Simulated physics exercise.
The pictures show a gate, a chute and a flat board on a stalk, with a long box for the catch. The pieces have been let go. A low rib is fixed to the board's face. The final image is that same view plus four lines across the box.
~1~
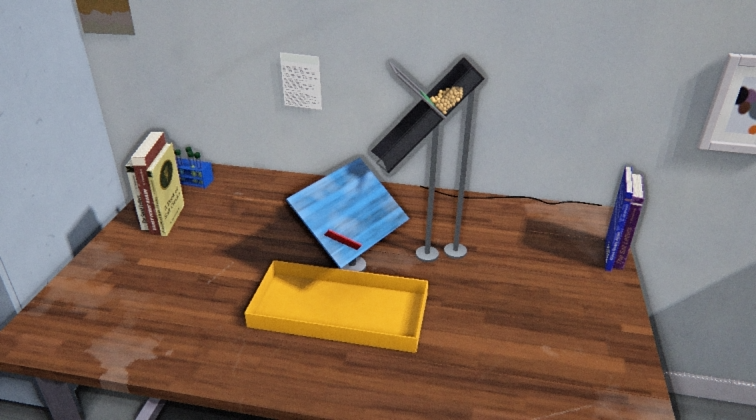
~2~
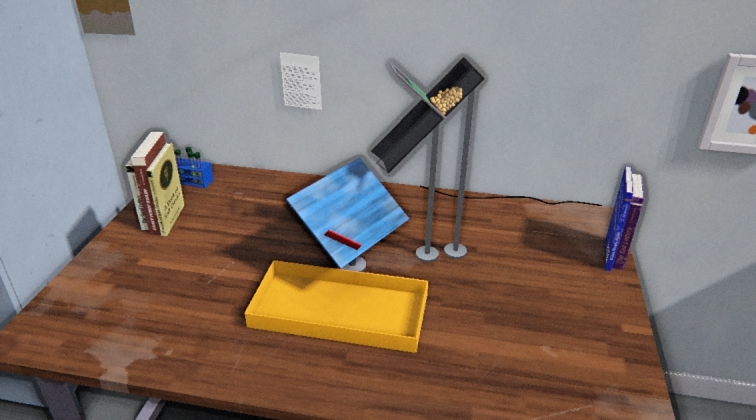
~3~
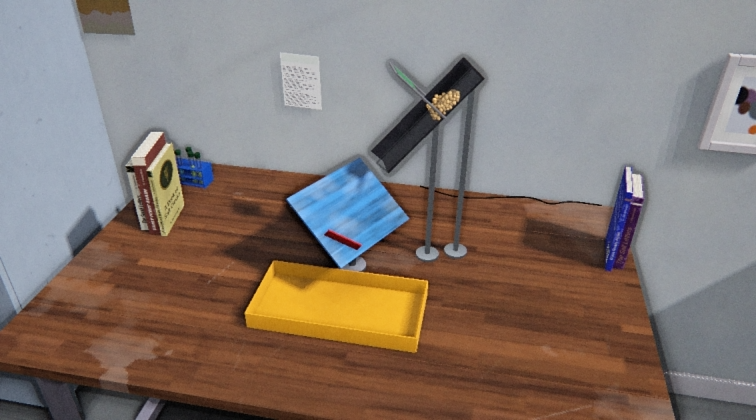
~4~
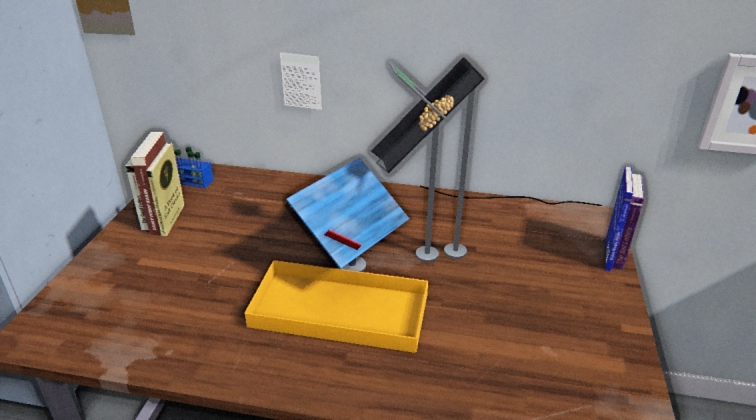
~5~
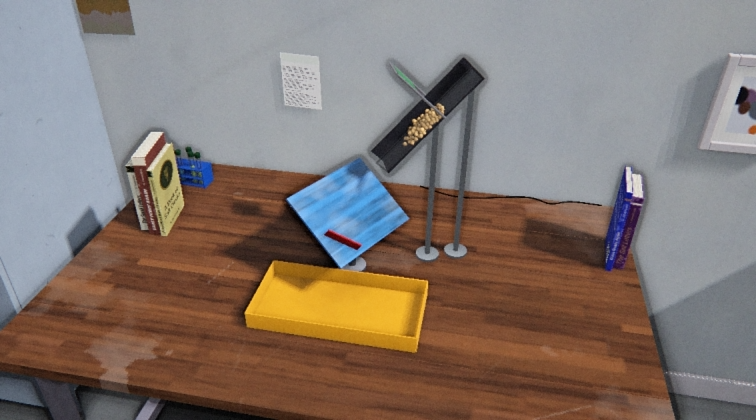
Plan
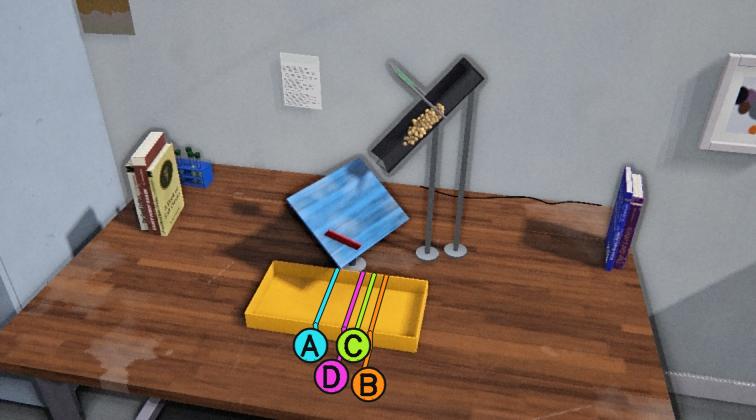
A clump of small tan pieces slid down and to the left along a dark, sloping chute on two gray posts, while the tilted blue board and the empty yellow box below stayed still.
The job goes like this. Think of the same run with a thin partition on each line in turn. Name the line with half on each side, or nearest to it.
B works best here.
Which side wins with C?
More lands on the right.
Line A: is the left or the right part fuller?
More lands on the right.
On the marked copy, line A crosses the front rim at (315, 323); line B crosses the front rim at (370, 332); line C crosses the front rim at (356, 329); line D crosses the front rim at (344, 328).
Choosing A, of what is caught, none on the left of the divider, all on the right.
Choosing B, of what is caught, about half on the left of the divider, about half on the right.
Choosing C, of what is caught, none on the left of the divider, all on the right.
Choosing D, of what is caught, none on the left of the divider, all on the right.
